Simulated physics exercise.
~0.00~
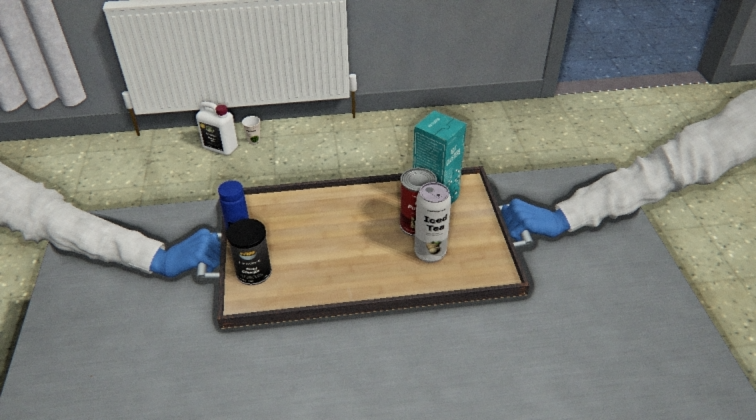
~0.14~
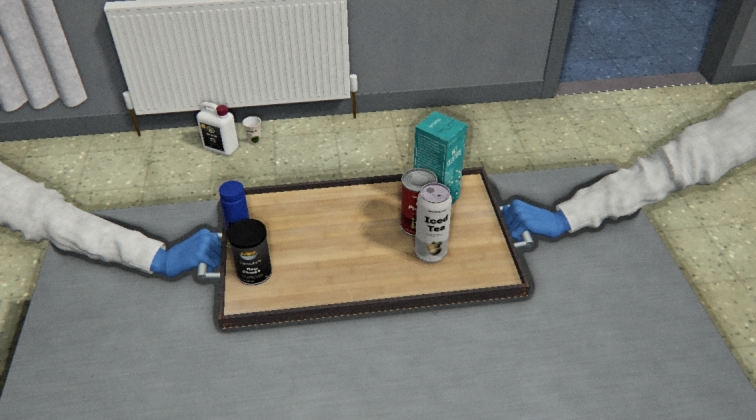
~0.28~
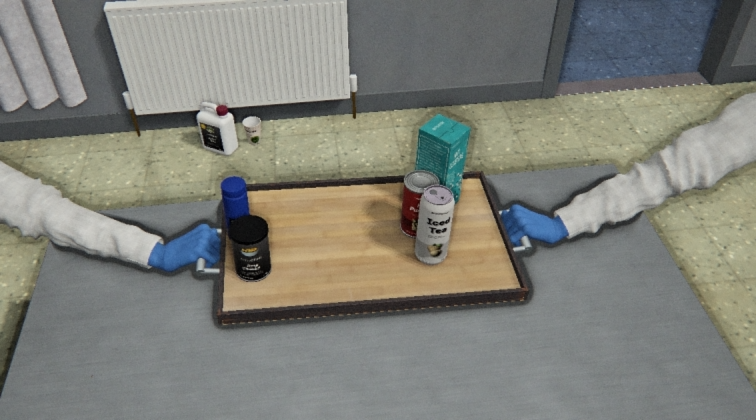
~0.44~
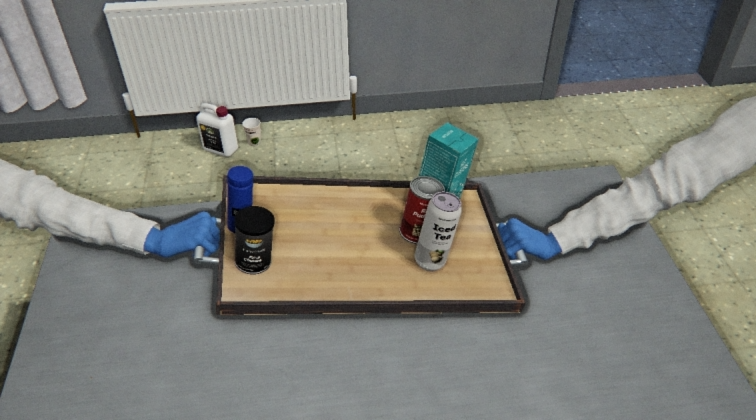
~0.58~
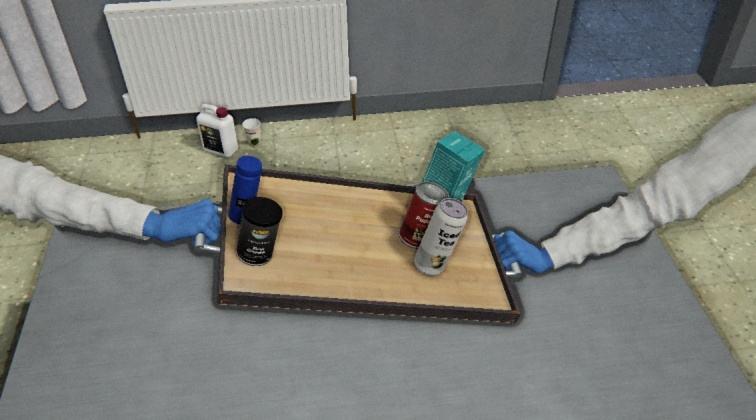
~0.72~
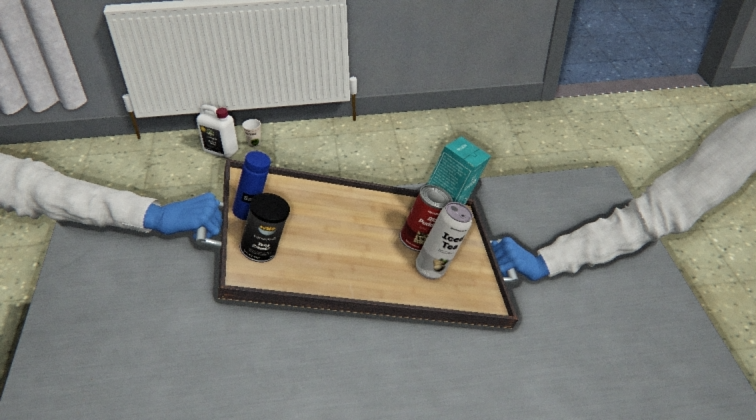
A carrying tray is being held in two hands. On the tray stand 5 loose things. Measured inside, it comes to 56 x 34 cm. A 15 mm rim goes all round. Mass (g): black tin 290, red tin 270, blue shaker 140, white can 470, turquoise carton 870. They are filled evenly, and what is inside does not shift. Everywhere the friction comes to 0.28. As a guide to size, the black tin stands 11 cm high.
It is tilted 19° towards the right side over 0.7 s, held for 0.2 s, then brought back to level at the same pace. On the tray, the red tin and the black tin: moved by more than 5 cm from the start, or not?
Red tin moved, black tin moved.
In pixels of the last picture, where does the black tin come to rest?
In the end it sits at around (360, 244).
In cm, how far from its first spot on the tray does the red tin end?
About 11 cm.
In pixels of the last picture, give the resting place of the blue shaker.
You'll see it about at (330, 208) in the last picture.
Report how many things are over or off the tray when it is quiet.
0.
By 0.92 s, tray tilted 19°, right edge down; black tin 4 cm from its spot near (282, 230); red tin 3 cm from its spot near (436, 221); turquoise carton 4 cm from its spot.
By 1.12 s, tray tilted 18°, right edge down; black tin 9 cm from its spot near (311, 235); red tin 7 cm from its spot near (457, 223); turquoise carton rocked 4° off its seat.
By 1.32 s, tray tilted 11°, right edge down; black tin 17 cm from its spot near (346, 242); red tin 11 cm from its spot near (474, 220); white can rocked 6° off its seat.
By 1.52 s, tray tilted 3°, right edge down; black tin 21 cm from its spot near (361, 244); red tin 11 cm from its spot near (476, 209); white can rocked 12° off its seat.
When it is over (2.6 s), not toppled but over 5 cm from the start, black tin, red tin, blue shaker, white can and turquoise carton. In the last view, red tin near (475, 205), black tin near (360, 244).
